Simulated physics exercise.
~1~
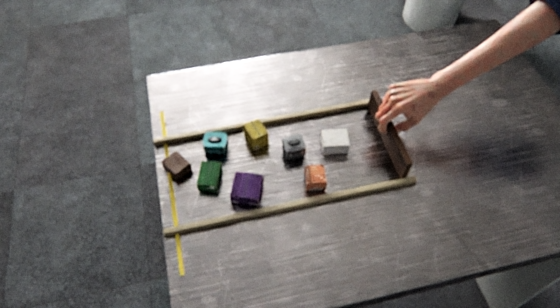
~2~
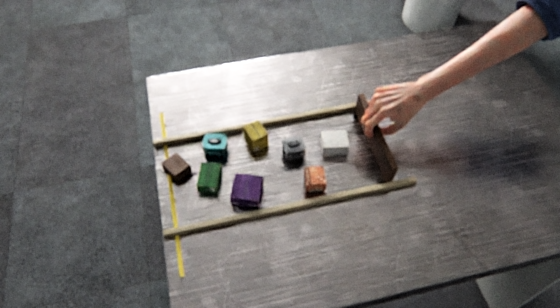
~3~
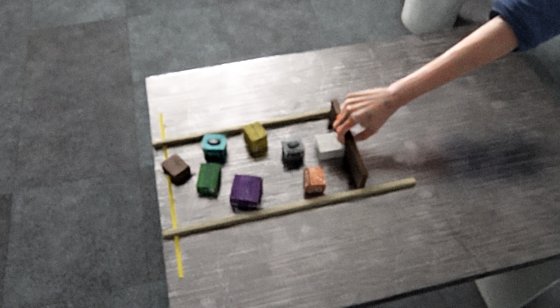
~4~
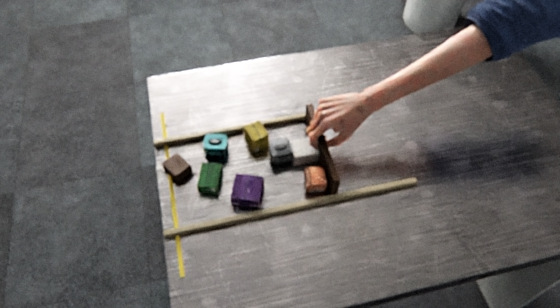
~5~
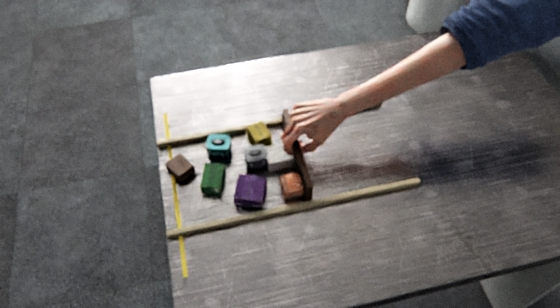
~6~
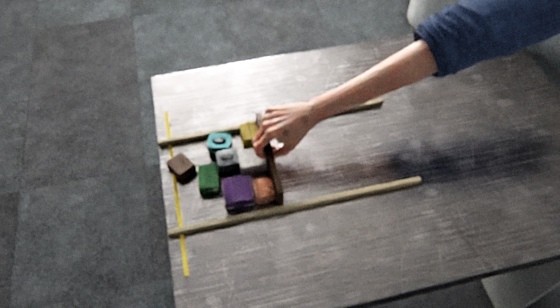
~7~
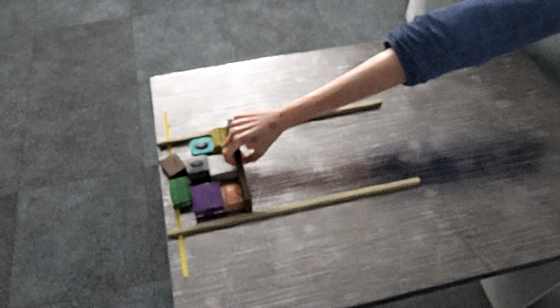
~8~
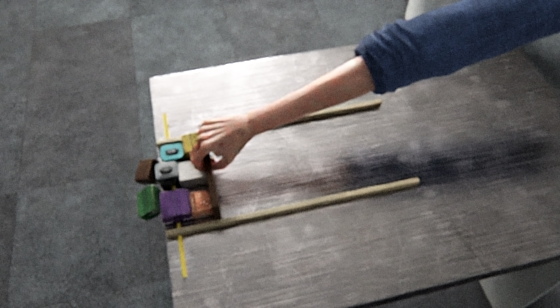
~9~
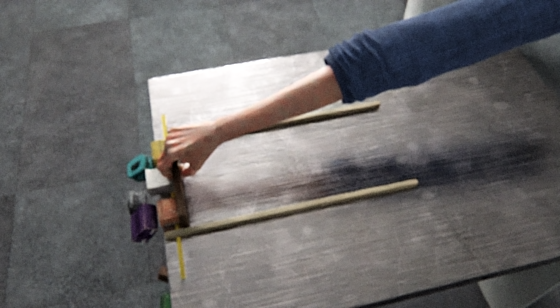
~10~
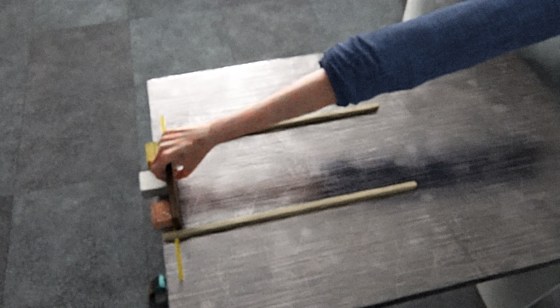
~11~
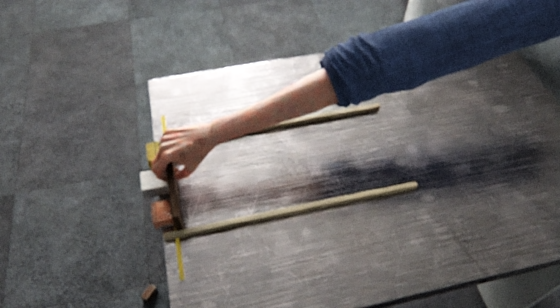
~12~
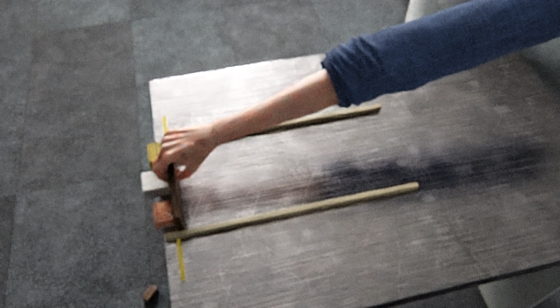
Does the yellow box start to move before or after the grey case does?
It starts after the grey case. The grey case is already being pushed left while the yellow box still sits in its place.
